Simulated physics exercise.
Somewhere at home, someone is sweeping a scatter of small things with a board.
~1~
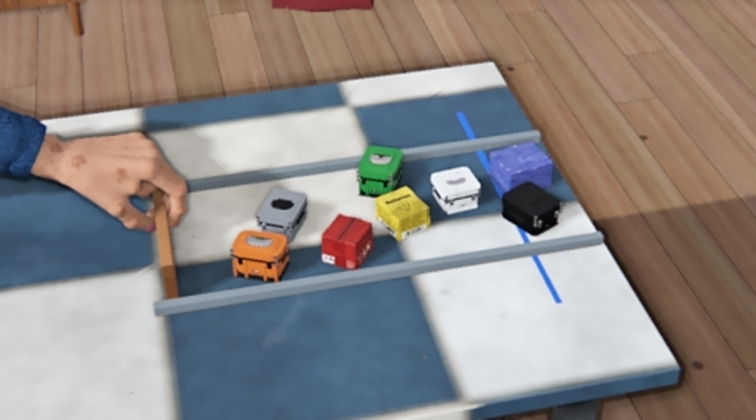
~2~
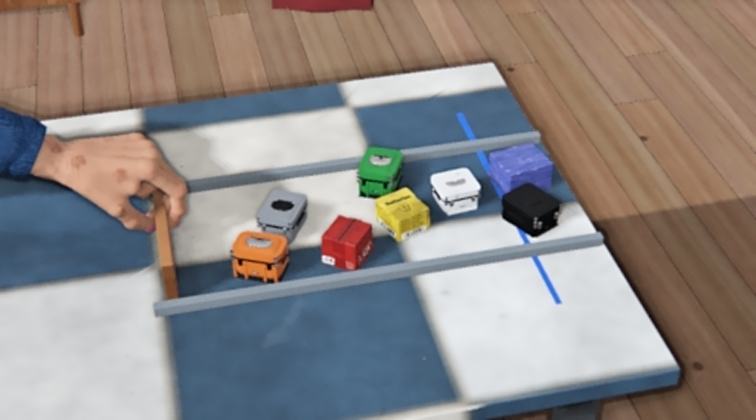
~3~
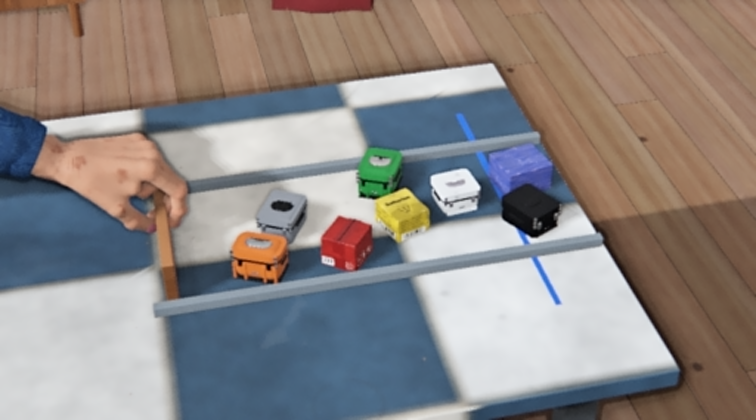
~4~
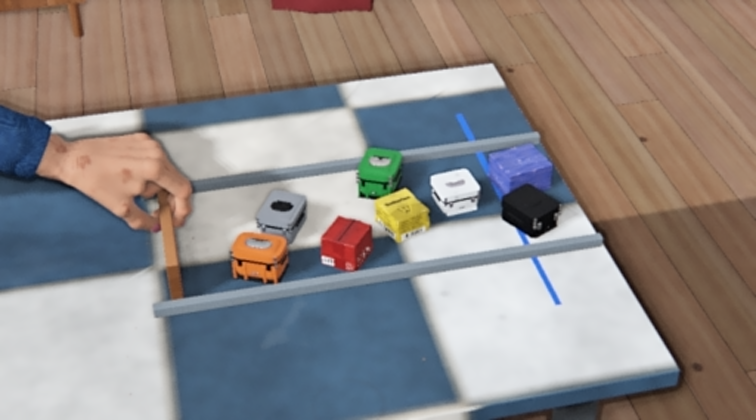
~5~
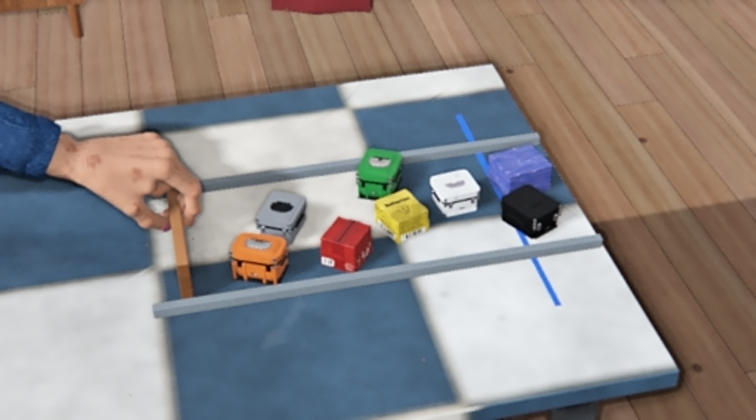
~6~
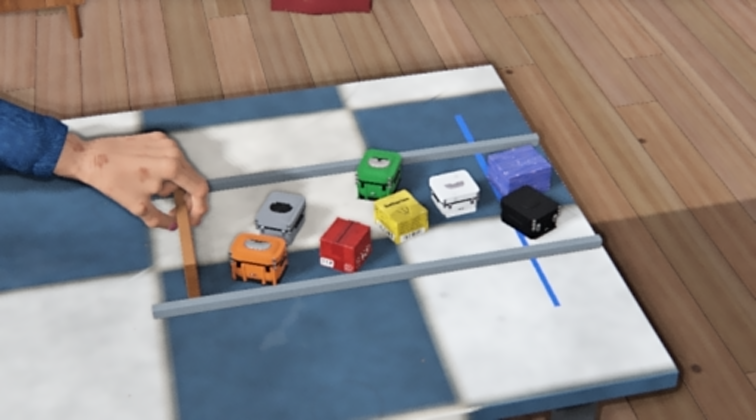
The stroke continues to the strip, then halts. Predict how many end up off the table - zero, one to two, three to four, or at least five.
I expect the edge to claim a single one or a pair.
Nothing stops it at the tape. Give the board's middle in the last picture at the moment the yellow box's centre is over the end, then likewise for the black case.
(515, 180) and (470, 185), roughly.
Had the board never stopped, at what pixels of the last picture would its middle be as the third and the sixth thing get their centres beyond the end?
I'd say close to (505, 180), and after that close to (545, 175).
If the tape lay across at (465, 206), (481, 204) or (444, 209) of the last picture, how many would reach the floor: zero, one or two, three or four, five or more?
Tape one gives zero, tape two gives just one or two, and tape three gives none.
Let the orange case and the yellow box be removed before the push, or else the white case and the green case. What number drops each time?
Result, first then second: 1, 1.
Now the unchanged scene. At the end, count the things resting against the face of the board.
At rest, 3 are in contact.
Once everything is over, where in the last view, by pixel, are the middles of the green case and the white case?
First at (502, 153); second at (545, 168).
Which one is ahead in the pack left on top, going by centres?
That would be the red box.
Soon after, none off yet; blue block at rest near (519, 173); black case at rest near (529, 214); white case at rest near (454, 195).
Then, none off yet; blue block moving near (523, 171); black case at rest near (529, 214); white case moved about its own width near (477, 184).
By the end, the number that fall off is one or two; fallen, black case and blue block.
